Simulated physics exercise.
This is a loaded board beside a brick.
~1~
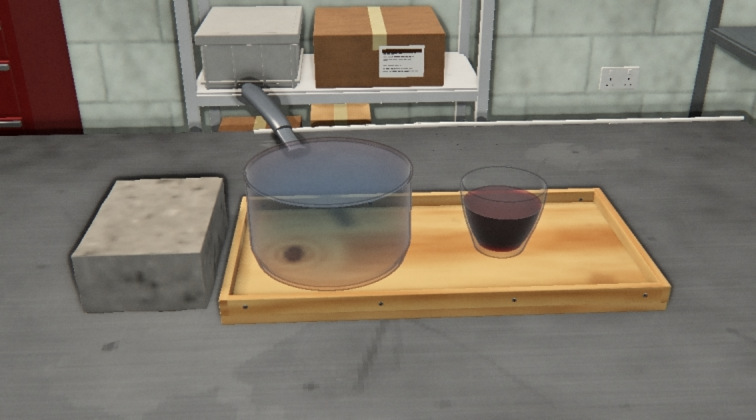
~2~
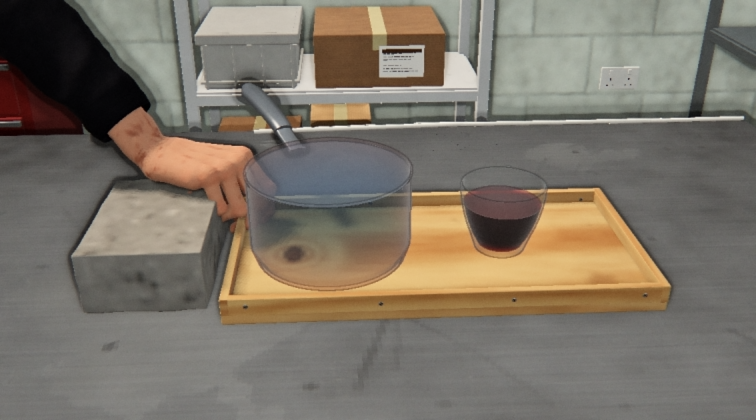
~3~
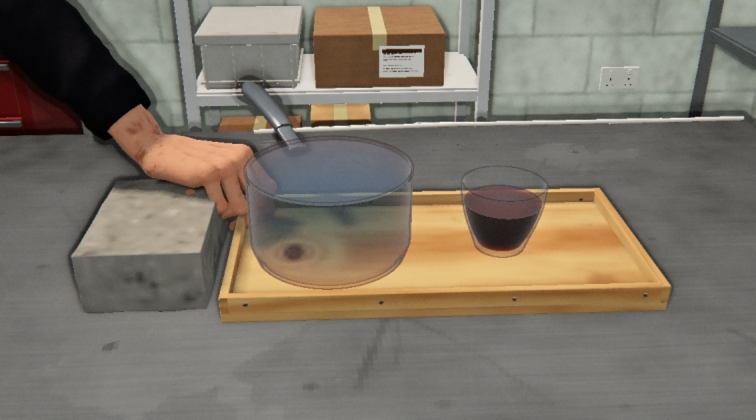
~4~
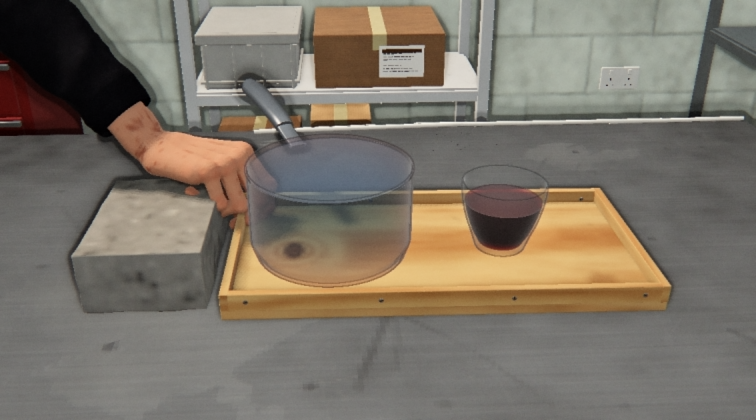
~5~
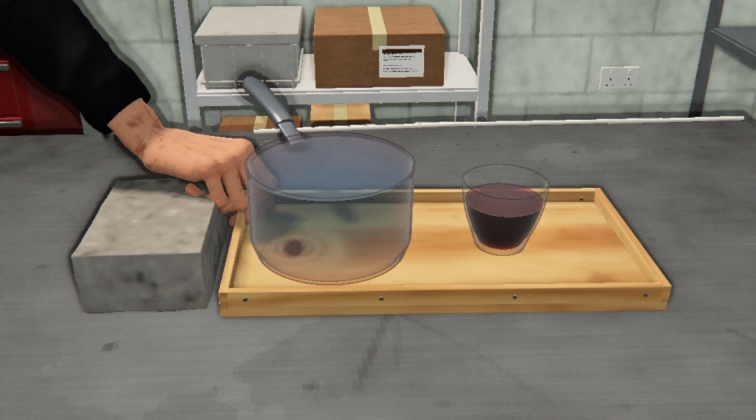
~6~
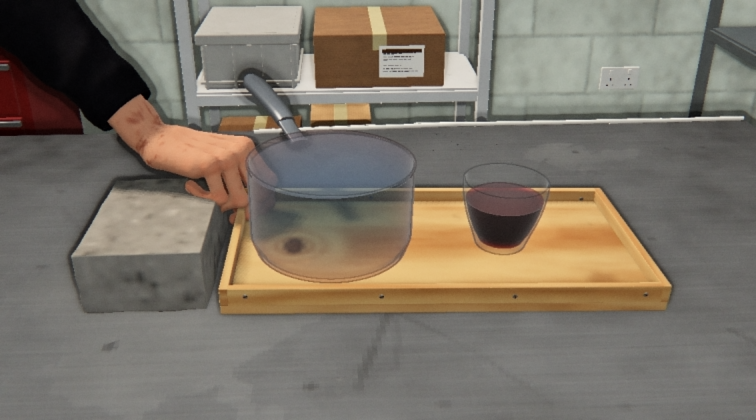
In a storeroom with shelves of boxes behind, a grey worktop is seen from the front and slightly above by a still camera. A pale wooden tray holds a see-through saucepan with a grey handle at left and a glass of dark red liquid at right, beside a grey block. A dark-sleeved hand appears at the tray's left end and raises it very slightly, the vessels barely shifting.
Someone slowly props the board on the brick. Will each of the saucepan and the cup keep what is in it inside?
Saucepan: No, some escapes; cup: Yes, it all stays in.
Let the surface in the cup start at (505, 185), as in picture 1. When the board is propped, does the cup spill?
Then, put simply, some gets out.
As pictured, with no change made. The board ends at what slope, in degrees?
10°, give or take.
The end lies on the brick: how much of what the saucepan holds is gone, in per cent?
About 12 per cent, give or take.
Shortly, the board slopes by about 6°; saucepan, it has lost some; cup, none is lost.
Then, the board slopes by about 11°; saucepan, it has lost some; cup, none is lost.
At the finish, the board slopes by about 10°, resting on the brick; saucepan, it has lost some; cup, none is lost.
